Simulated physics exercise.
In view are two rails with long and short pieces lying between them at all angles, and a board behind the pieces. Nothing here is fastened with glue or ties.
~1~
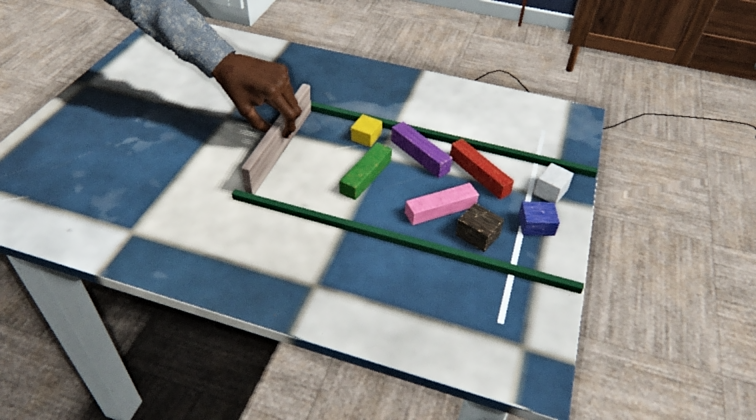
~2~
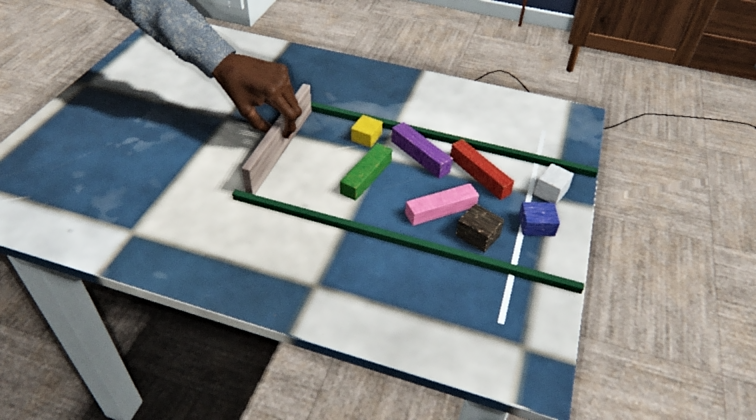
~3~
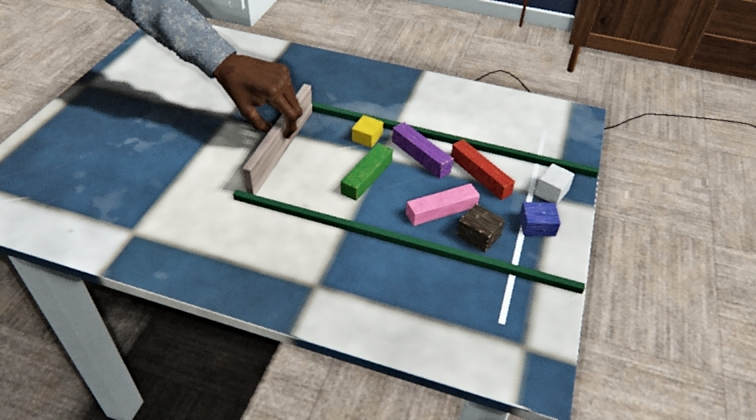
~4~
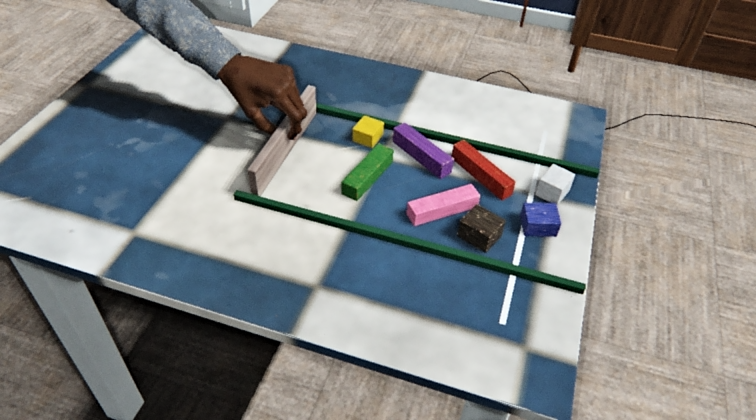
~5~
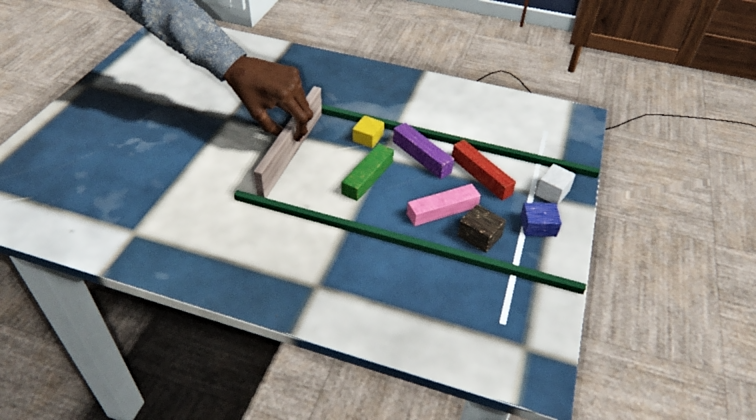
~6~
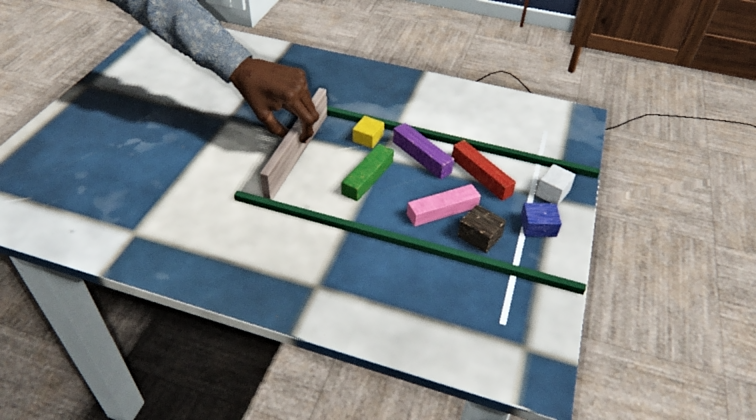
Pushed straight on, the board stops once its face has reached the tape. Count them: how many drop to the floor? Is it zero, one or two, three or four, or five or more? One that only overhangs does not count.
The count of pieces that drop is one or two, then.
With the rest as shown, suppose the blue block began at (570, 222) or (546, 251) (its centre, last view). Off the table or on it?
First spot: It comes off; second spot: It comes off.
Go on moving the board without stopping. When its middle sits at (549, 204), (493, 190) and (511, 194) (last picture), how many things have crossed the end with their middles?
4, 0 and 0.
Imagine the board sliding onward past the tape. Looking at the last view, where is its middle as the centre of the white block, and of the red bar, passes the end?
The middle is at (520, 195) when it's the white block, and at (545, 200) when it's the red bar.
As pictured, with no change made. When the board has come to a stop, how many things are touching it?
The count in contact is 2.
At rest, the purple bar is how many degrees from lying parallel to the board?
Angle: Around 5°.
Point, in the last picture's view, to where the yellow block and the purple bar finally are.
Reading them off: First (549, 173); then (566, 190).
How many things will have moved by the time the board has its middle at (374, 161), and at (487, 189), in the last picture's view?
I get 3 at the one place and 8 at the other.
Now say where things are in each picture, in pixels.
In the first frame, white block (553, 184); blue block (538, 219); black block (479, 227); board (279, 137); tape (525, 212).
In the second frame, blue block (539, 219); pink bar (442, 204).
In the third frame, black block (481, 228); board (280, 137).
In the fourth frame, white block (555, 185); yellow block (368, 132).
In the fifth frame, blue block (541, 219); red bar (482, 169).
In the sixth frame, white block (555, 185); blue block (541, 220); black block (482, 228); board (296, 142); tape (527, 213).
Soon after, none off yet; white block at rest near (555, 185); blue block at rest near (541, 220); black block at rest near (482, 228).
After that, none off yet; white block at rest near (555, 185); blue block at rest near (541, 220); black block displaced a little near (498, 234).
In the end, the number that fall off is one or two; gone, white block.
